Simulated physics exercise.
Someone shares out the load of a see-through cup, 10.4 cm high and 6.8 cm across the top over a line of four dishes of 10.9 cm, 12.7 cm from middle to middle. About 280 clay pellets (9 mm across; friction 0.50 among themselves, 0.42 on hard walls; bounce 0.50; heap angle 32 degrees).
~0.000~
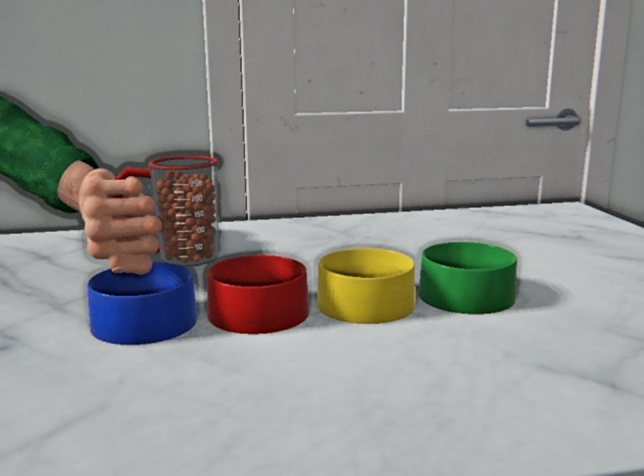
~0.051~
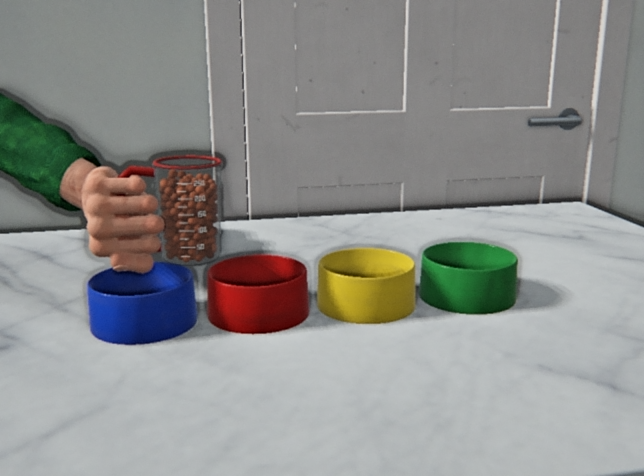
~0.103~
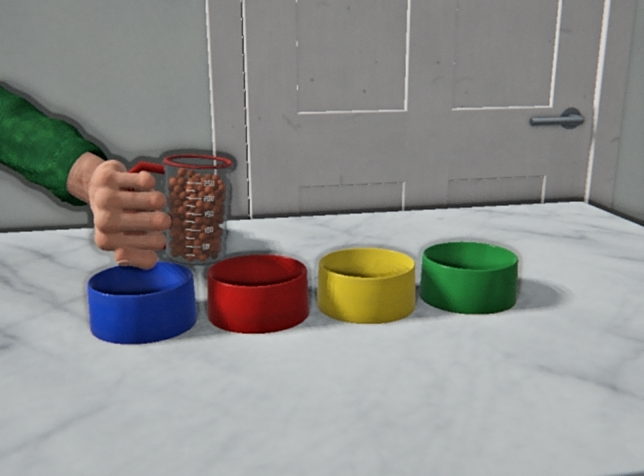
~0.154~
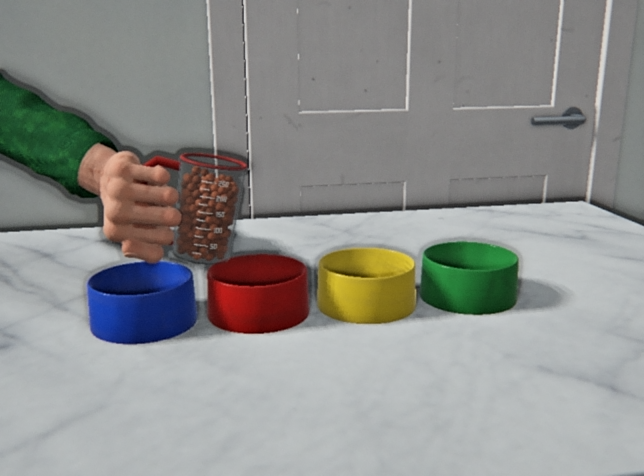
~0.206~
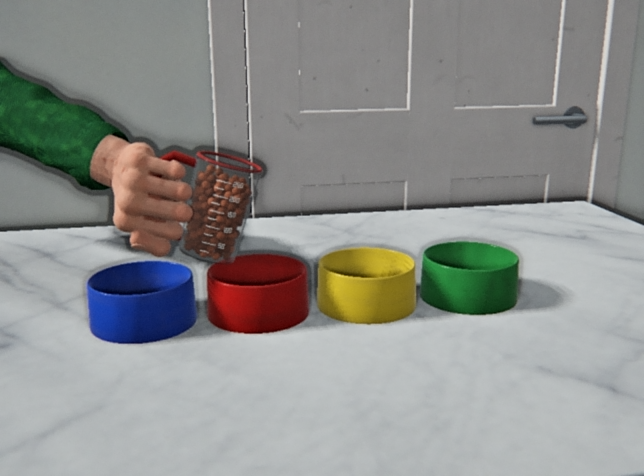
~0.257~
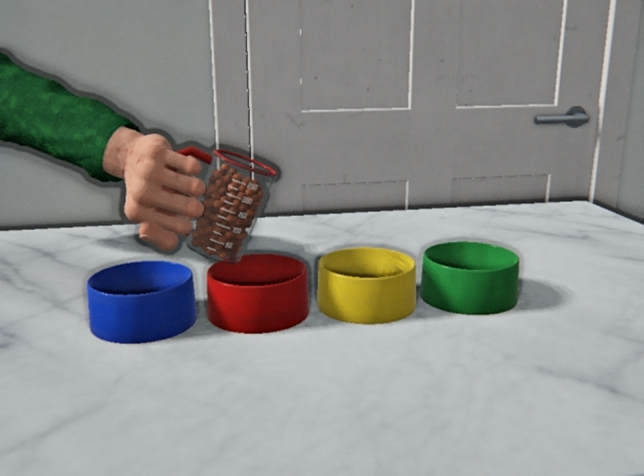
A hand in a green sleeve moves a clear cup of brown pellets right, tilting it rightward.
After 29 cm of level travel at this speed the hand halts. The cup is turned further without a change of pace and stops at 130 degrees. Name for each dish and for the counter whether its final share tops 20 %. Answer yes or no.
Red dish: No; blue dish: No; green dish: Yes; yellow dish: No; on the counter: No.
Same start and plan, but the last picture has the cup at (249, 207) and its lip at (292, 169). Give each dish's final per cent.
Red 0; blue 0; green 100; yellow 0.
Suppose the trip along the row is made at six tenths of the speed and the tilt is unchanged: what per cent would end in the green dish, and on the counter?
Then: Green 0; counter 0.
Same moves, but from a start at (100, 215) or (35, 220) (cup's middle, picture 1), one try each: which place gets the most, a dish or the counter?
The winner: Yellow, then yellow.
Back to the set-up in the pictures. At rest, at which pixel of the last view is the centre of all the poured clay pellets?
At about (478, 280).
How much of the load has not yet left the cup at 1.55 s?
Roughly 0 per cent.
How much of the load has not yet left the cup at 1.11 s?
Roughly 80 per cent.
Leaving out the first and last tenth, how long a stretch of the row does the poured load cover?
Roughly 6 cm.
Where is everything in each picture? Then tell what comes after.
The first frame shows cup at (187, 211), tilt 0 degrees, lip at (217, 161), moved 0.0 cm; middle of the pieces at (189, 220); blue dish at (141, 279); red dish at (257, 271); yellow dish at (366, 263); green dish at (469, 256).
The second frame shows cup at (190, 210), tilt 1 degrees, lip at (220, 162), moved 0.2 cm; middle of the pieces at (192, 220).
The third frame shows cup at (197, 210), tilt 5 degrees, lip at (231, 163), moved 1.0 cm; middle of the pieces at (198, 219).
The fourth frame shows cup at (207, 209), tilt 11 degrees, lip at (246, 166), moved 2.1 cm; middle of the pieces at (208, 218).
The fifth frame shows cup at (218, 208), tilt 16 degrees, lip at (261, 170), moved 3.3 cm; middle of the pieces at (218, 218).
The sixth frame shows cup at (229, 207), tilt 22 degrees, lip at (275, 173), moved 4.5 cm; middle of the pieces at (228, 217); blue dish at (141, 278); red dish at (257, 270); yellow dish at (367, 263); green dish at (471, 256). Its pace works out near 115 degrees a second; the hand travels 23 cm a second.
Then, at 0.77 s, tilt 80 degrees; cup holds 100 %.
Then, at 1.11 s, tilt 119 degrees; cup holds 80 %, green 15 %.
After 1.55 s, tilt 130 degrees; cup holds 0 %, green 95 %.
By 1.9 s all is still; red 0 %, blue 0 %, green 95 %, yellow 0 %, counter 5 %.
